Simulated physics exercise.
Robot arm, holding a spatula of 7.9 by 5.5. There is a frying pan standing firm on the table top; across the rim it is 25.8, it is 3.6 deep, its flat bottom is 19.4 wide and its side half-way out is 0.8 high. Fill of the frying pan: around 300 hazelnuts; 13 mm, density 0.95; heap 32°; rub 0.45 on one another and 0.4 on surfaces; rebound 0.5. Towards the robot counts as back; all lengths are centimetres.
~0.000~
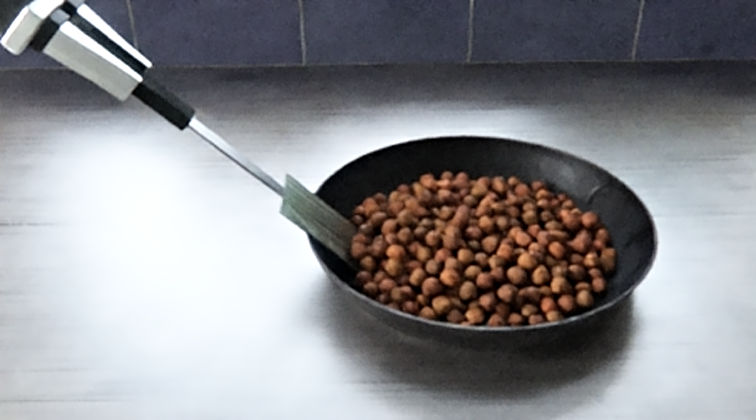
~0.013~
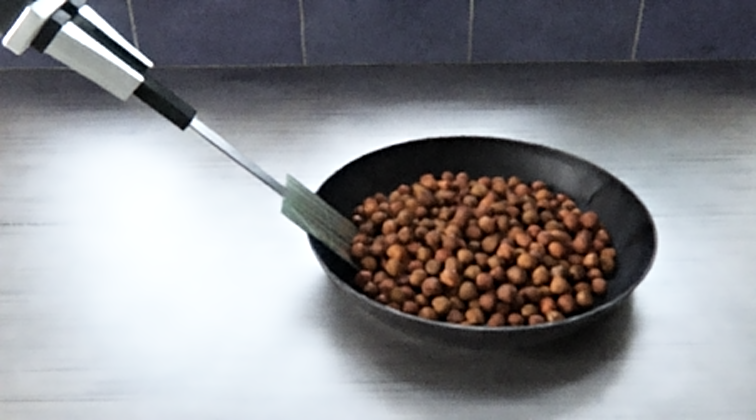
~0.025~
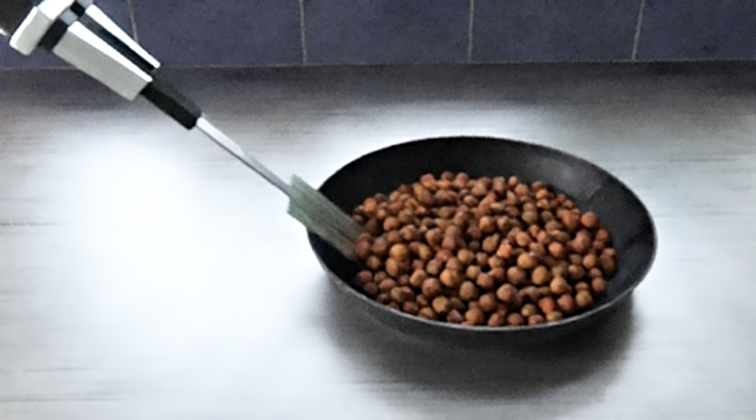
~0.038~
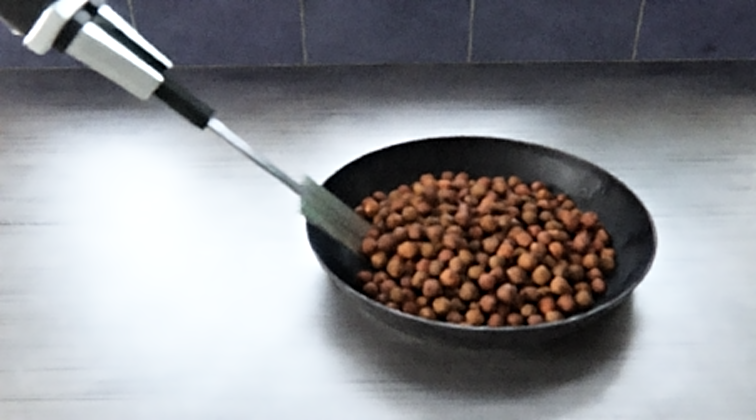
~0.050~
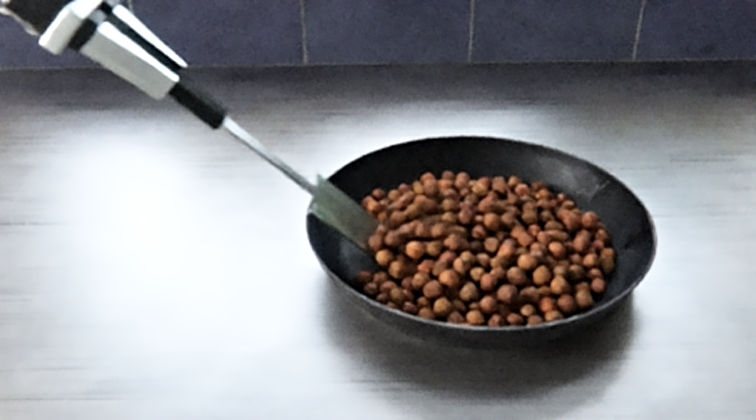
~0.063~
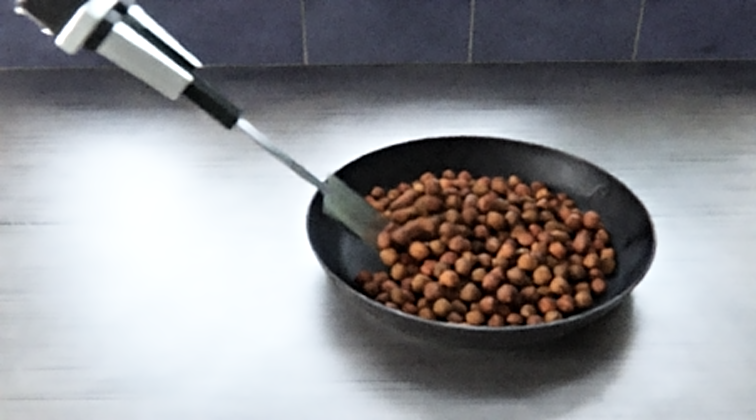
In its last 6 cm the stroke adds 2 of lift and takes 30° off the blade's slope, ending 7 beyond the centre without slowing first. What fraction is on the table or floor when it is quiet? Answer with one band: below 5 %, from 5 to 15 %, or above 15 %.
Below 5 %.
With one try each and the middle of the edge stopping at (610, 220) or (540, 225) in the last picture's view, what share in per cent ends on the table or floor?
Respectively some 10 and 0 percent end on the table or floor.
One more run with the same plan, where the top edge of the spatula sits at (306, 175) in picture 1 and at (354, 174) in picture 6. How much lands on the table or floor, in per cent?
Some 0 per cent.
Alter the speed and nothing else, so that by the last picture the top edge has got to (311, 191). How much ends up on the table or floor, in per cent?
Near 0 in a hundred.
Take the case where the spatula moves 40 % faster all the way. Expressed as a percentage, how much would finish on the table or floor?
Approx. 5 per cent.
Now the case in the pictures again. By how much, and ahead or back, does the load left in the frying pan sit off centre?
The kept load is shifted forward by about 3.5 cm.
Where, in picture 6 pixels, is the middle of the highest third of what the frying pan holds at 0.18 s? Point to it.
It is centred at about (518, 225).
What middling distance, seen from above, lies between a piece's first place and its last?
Roughly 3 cm.
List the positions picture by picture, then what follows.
Spatula top edge at (283, 192), sloping 44°; upper third of the load around (470, 229), from x 355 to 610, top at y 180; 297 in the frying pan, in the first picture.
Spatula top edge at (284, 192), sloping 44°; upper third of the load around (470, 229), from x 355 to 610, top at y 180, in the second picture.
Spatula top edge at (290, 192), sloping 44°; upper third of the load around (468, 228), from x 355 to 610, top at y 180, in the third picture.
Spatula top edge at (301, 192), sloping 44°; upper third of the load around (463, 233), from x 355 to 610, top at y 180, in the fourth picture.
Spatula top edge at (314, 191), sloping 44°; upper third of the load around (466, 233), from x 355 to 610, top at y 180, in the fifth picture.
Spatula top edge at (327, 191), sloping 44°; upper third of the load around (465, 227), from x 360 to 610, top at y 180; 297 in the frying pan, in the sixth picture.
After 0.12 s, sloping 44°, highest piece 5 above the table; 297 in the frying pan.
After 0.18 s, sloping 33°, highest piece 5 above the table; 297 in the frying pan.
After 0.41 s, sloping 14°, highest piece 4 above the table; 293 in the frying pan, 4 on the table or floor.
After 1.46 s, sloping 14°, highest piece 4 above the table; 293 in the frying pan, 4 on the table or floor.
At rest, 293 in the frying pan, 4 on the table or floor. That is 1 % on the table or floor.
